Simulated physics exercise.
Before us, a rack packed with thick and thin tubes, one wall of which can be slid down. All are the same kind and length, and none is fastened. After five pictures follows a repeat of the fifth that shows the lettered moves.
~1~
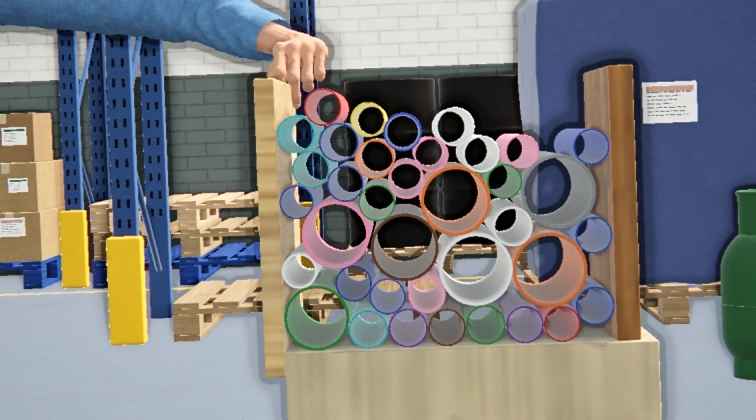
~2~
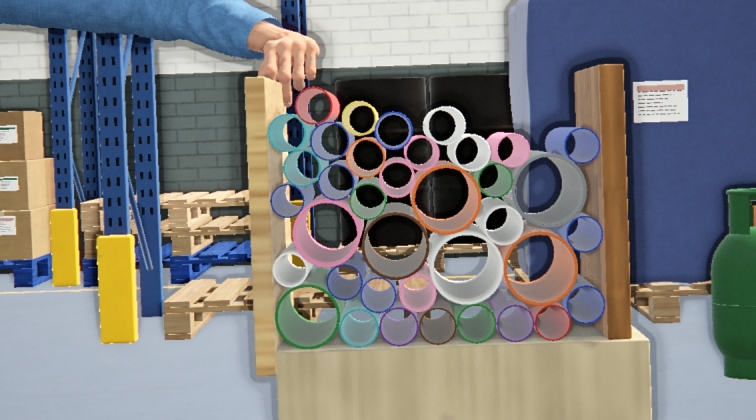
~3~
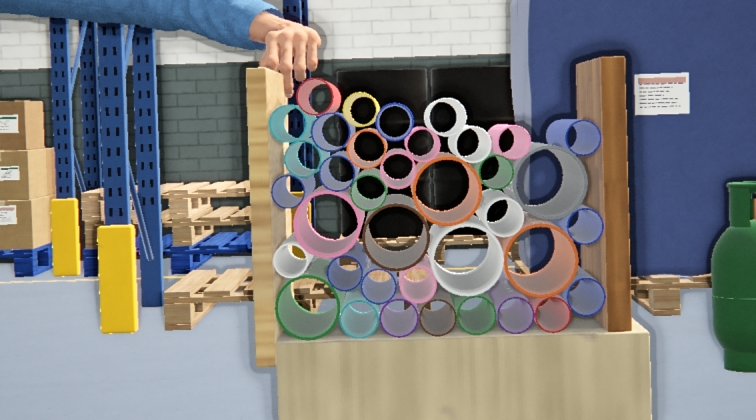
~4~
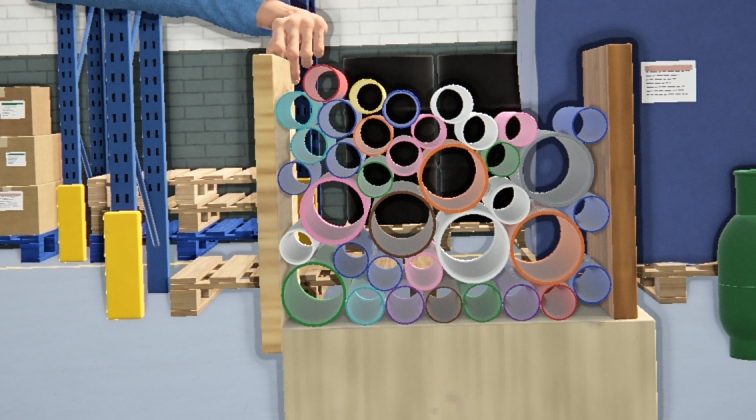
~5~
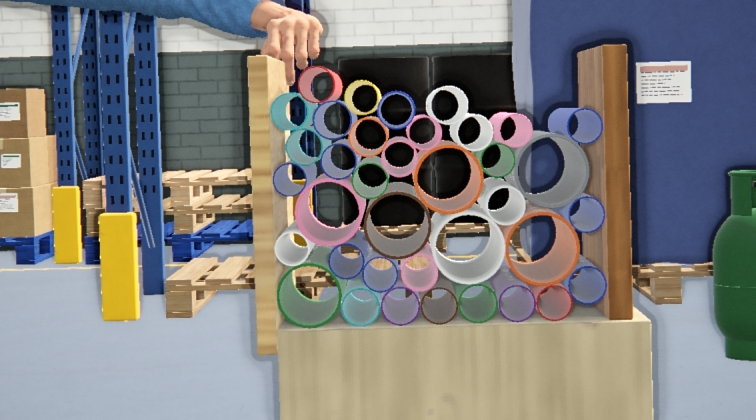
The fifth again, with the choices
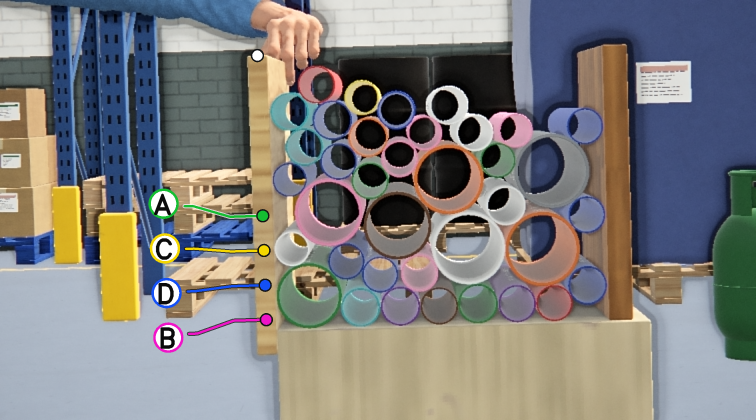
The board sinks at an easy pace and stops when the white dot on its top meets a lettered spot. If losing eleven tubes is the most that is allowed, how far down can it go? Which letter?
The lowest mark that will do is C.
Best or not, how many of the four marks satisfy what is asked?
Two of them.
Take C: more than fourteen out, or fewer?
Fewer than fourteen.
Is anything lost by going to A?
Yes, at A.
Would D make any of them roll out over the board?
Yes, at D.
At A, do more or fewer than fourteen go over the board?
Fewer than fourteen.
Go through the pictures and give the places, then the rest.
The first picture shows a blue tube (595, 306); a green tube (504, 181); a white tube (481, 154).
The second picture shows a white tube (472, 153).
The third picture shows side board (272, 210); a green tube (308, 308).
The fourth picture shows a purple tube (522, 303); a white tube (297, 247).
The fifth picture shows a blue tube (289, 180); a blue tube (588, 285); a green tube (498, 160).
On the marked copy, A at (263, 216); B at (266, 319); C at (264, 251); D at (265, 285); the white dot at (257, 56).
With C. Early on, top of the board (272, 143).
Further on, top of the board (275, 243).
At the end, top of the board (275, 250), nine out over the board.
As for the rest, A about four out over the board; B more than eleven out over the board; D more than eleven out over the board.
